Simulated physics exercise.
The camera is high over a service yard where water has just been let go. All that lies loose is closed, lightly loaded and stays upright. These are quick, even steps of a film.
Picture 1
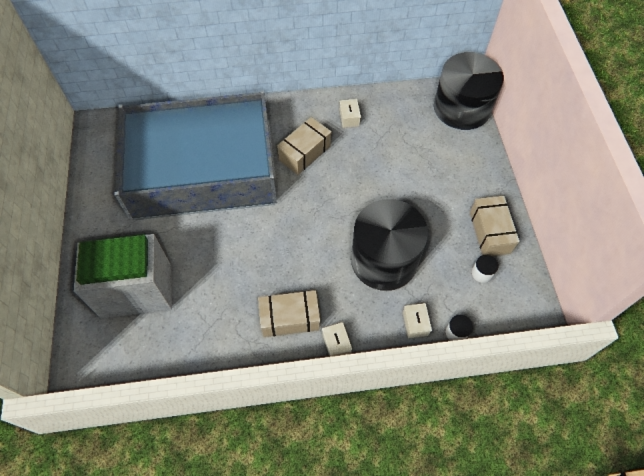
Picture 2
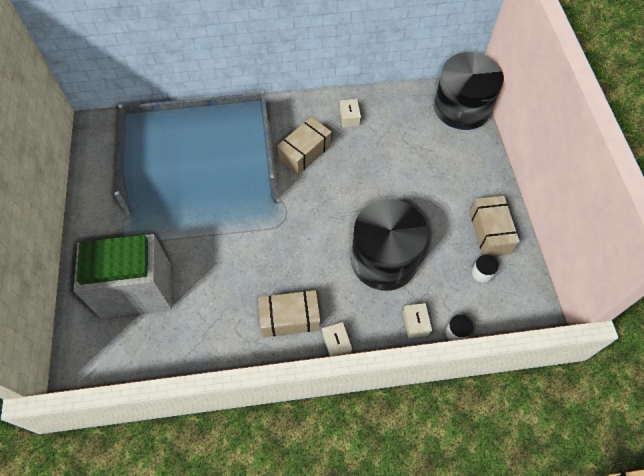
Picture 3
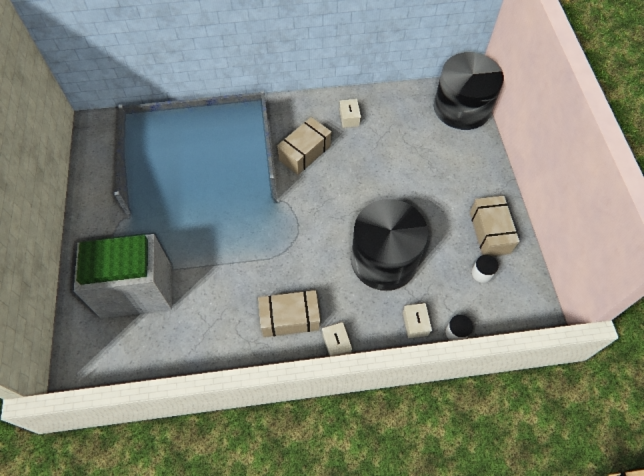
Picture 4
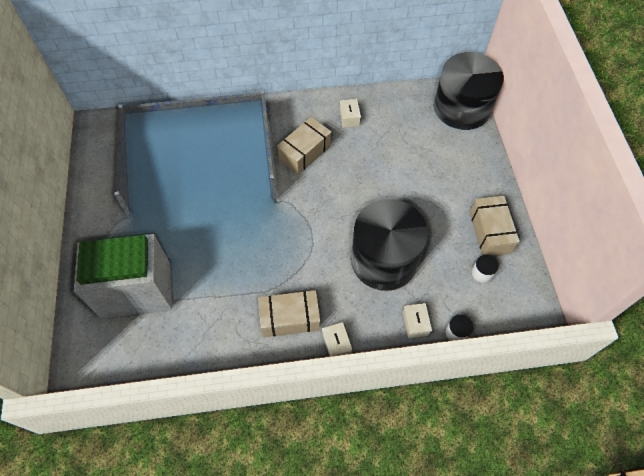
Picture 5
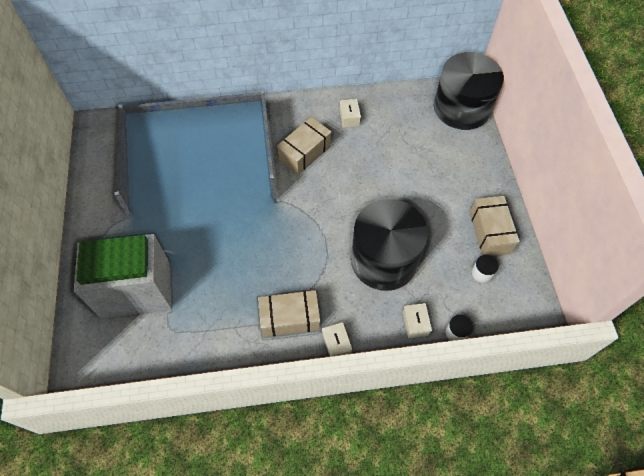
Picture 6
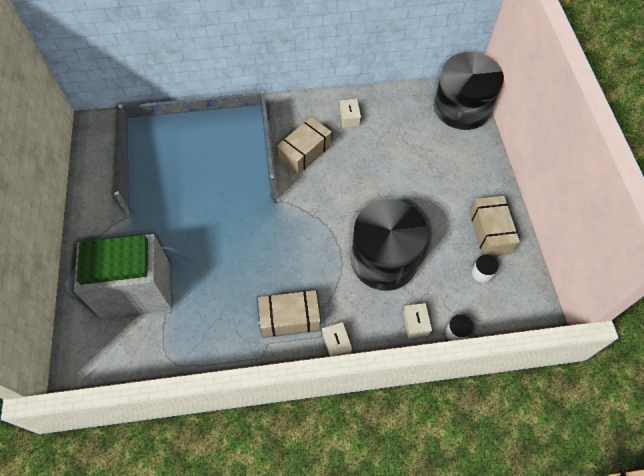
To begin with, water fills a walled tank at the upper left of a yard scattered with crates and dark round containers. The tank's front side disappears and water pours out, spreading past the green-topped block and then around the lower wooden crate, while the loose objects stay in place.
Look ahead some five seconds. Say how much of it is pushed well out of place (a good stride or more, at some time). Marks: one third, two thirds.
It is between one and two thirds.
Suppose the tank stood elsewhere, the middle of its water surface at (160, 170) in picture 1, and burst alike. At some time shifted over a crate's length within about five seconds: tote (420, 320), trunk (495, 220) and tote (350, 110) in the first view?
As listed: That far or more, under that, never so far.
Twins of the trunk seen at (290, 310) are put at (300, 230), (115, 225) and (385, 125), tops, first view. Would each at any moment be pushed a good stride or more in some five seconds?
In that order: Yes, swept aside, no.
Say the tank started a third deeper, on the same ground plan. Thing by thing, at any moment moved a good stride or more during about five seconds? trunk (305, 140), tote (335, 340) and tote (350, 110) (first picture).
In turn: Under that, pushed that far, under that.
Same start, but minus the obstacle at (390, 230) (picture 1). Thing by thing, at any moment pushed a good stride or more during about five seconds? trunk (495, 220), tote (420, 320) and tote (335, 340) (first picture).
As listed: Swept aside, yes, yes.
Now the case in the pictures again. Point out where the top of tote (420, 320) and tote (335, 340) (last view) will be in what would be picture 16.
Roughly at (455, 304) and (424, 334).
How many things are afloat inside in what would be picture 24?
That makes 3.
A moment on, 0 of 8 are well off their spots; 0 afloat.
Next, 3 of 8 are well off their spots; 2 afloat.
Later, 5 of 8 are well off their spots; 3 afloat.
In the end, 4 of 8 are well off their spots, and 5 have been at some point; 5 afloat.
